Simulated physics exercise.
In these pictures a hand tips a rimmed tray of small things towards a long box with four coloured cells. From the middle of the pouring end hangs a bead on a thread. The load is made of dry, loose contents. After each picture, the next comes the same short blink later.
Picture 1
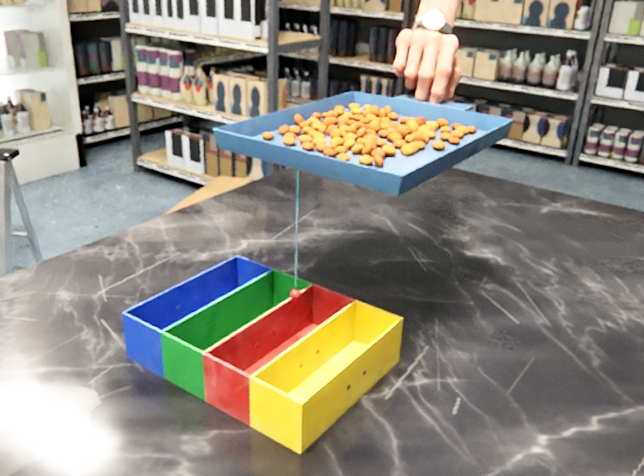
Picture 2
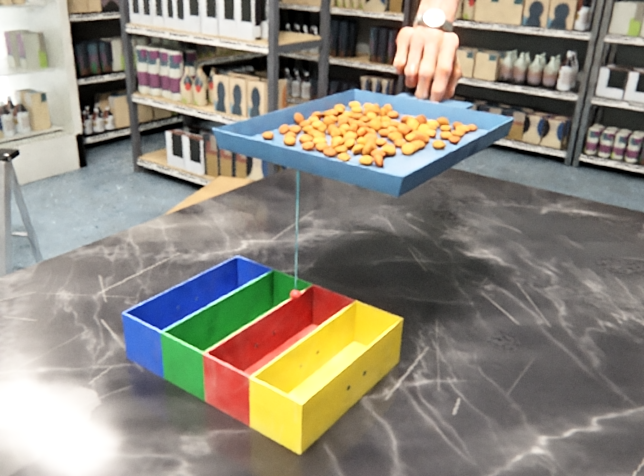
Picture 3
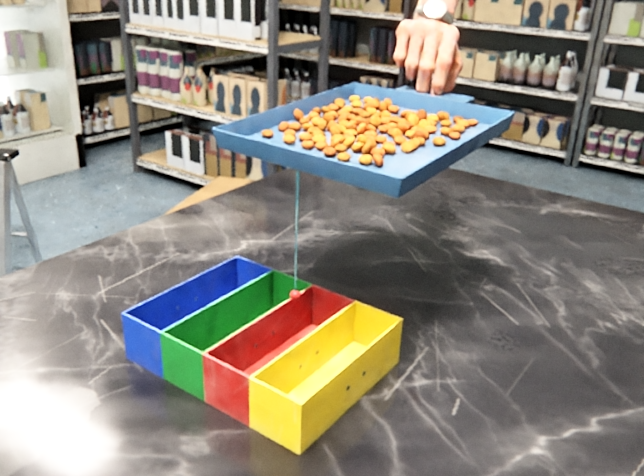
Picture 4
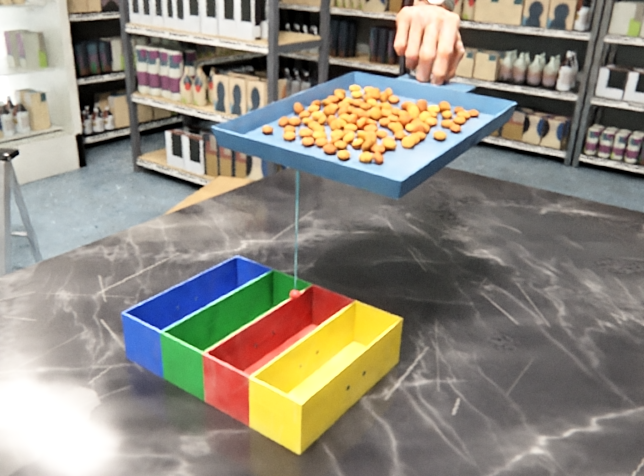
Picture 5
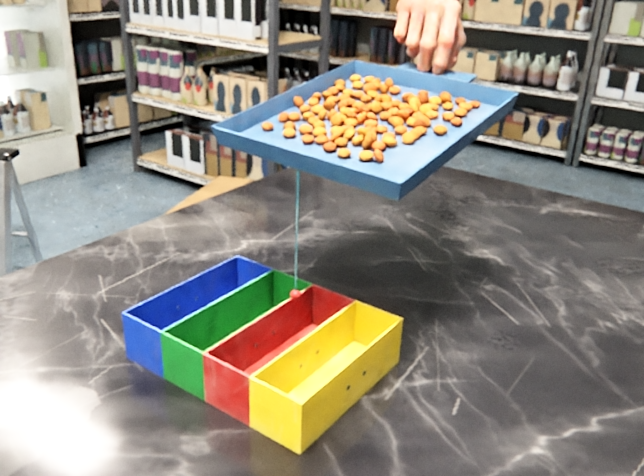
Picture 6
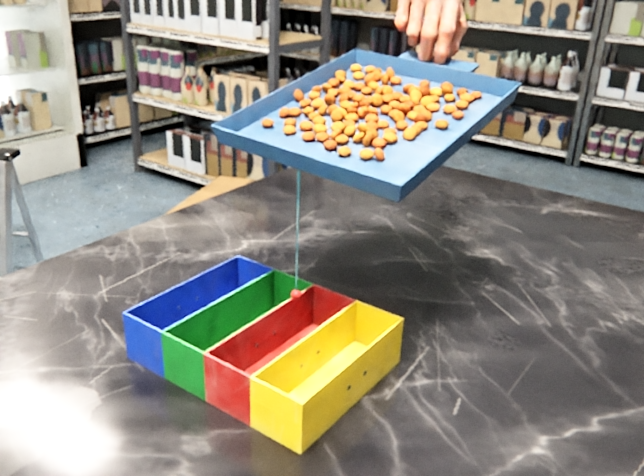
We see a hand holding a blue tray of small brown pieces above a box with blue, green, red and yellow cells, a bead hanging on a thread; the hand slowly raises the tray's far side, tilting it slightly.
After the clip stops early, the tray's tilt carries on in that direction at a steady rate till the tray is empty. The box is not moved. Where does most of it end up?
Most ends up in the yellow cell.
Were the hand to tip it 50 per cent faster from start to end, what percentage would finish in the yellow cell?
Near 40 in a hundred.
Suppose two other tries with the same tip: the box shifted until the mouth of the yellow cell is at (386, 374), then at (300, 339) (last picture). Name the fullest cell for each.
Taking the two placings in order, you'd get the red one and then that yellow cell.
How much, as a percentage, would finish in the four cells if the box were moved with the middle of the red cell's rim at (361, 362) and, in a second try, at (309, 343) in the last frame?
Roughly 100 per cent, and 100 per cent.
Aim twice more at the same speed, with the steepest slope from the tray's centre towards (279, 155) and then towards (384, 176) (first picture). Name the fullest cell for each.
The blue one; the cell in yellow.
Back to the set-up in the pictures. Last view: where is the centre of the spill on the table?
Once everything settles, the pieces are centred near (392, 432).
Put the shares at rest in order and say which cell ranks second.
Second comes the red cell.
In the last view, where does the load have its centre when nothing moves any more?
Close to (308, 399), more or less.
Shortly afterwards, tray tipped steeply; all but a few on the tray; only a few falling or outside the box.
Next, tray tipped right over; near two thirds on the tray; a little in the yellow cell; only a few in the red cell; only a few in the green cell; only a few in the blue cell; near a quarter falling or outside the box.
Some moments later, tray tipped past a quarter turn; near half in the yellow cell; near a quarter in the red cell; a little in the green cell; only a few in the blue cell; near a quarter falling or outside the box.
In the end, tray tipped past a quarter turn; near half in the yellow cell; near a quarter in the red cell; a little in the green cell; only a few in the blue cell; near a quarter outside the box.
